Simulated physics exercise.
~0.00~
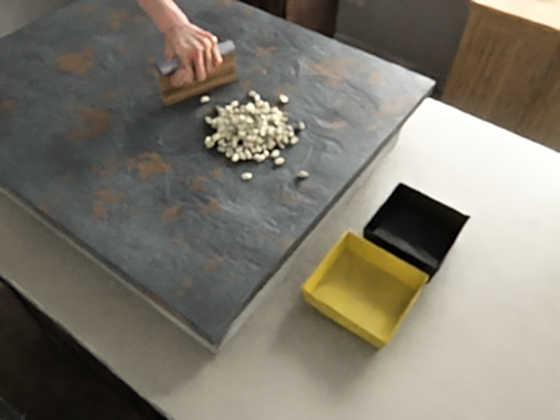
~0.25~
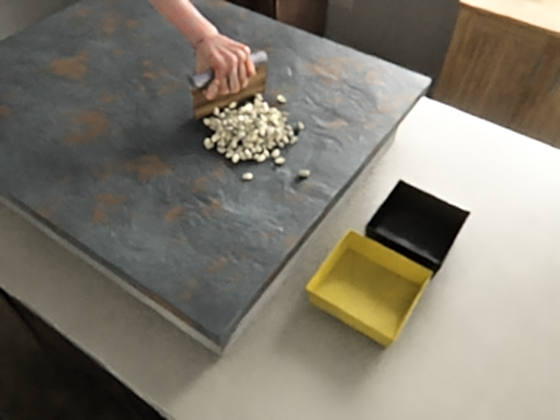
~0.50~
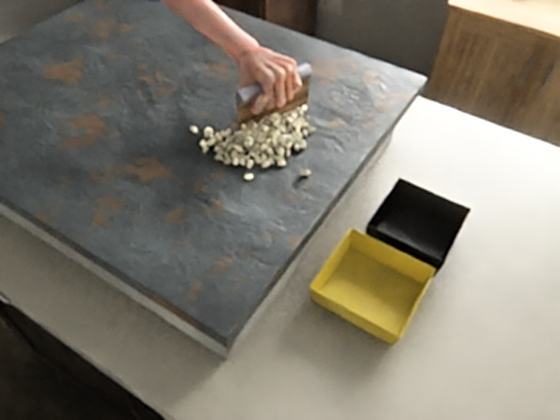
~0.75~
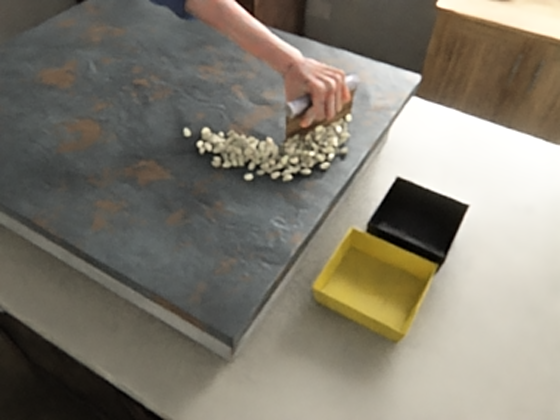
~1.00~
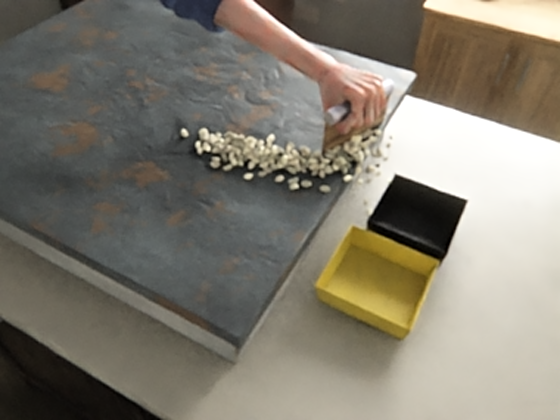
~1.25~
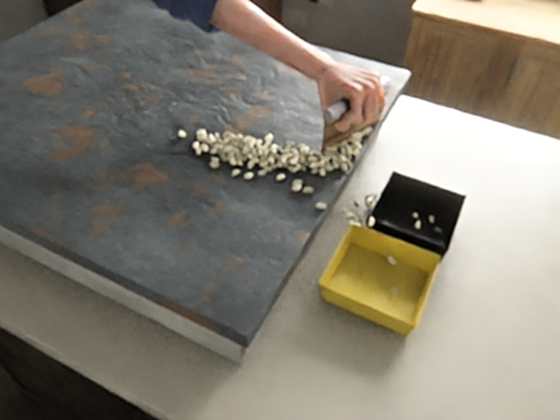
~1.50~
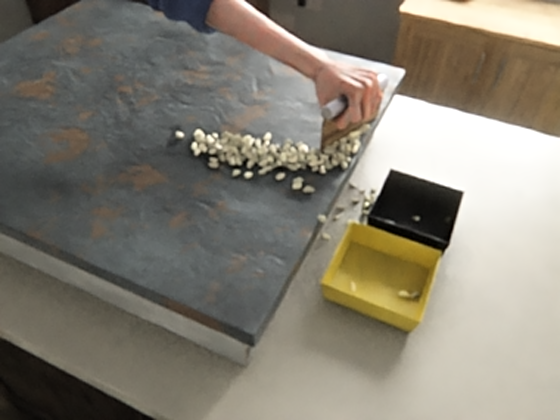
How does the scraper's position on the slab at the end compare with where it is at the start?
At the start the scraper is on the upper left side of the bean pile, away from the slab's right edge. By the end it is farther right and slightly lower in view, held close to that edge.
The footage shows a hand pushing a scraper into a pile of white beans on a dark slab, spreading them rightward to the edge. The scraper stops there, and a few beans drop off toward the yellow and black tins while most stay on top.
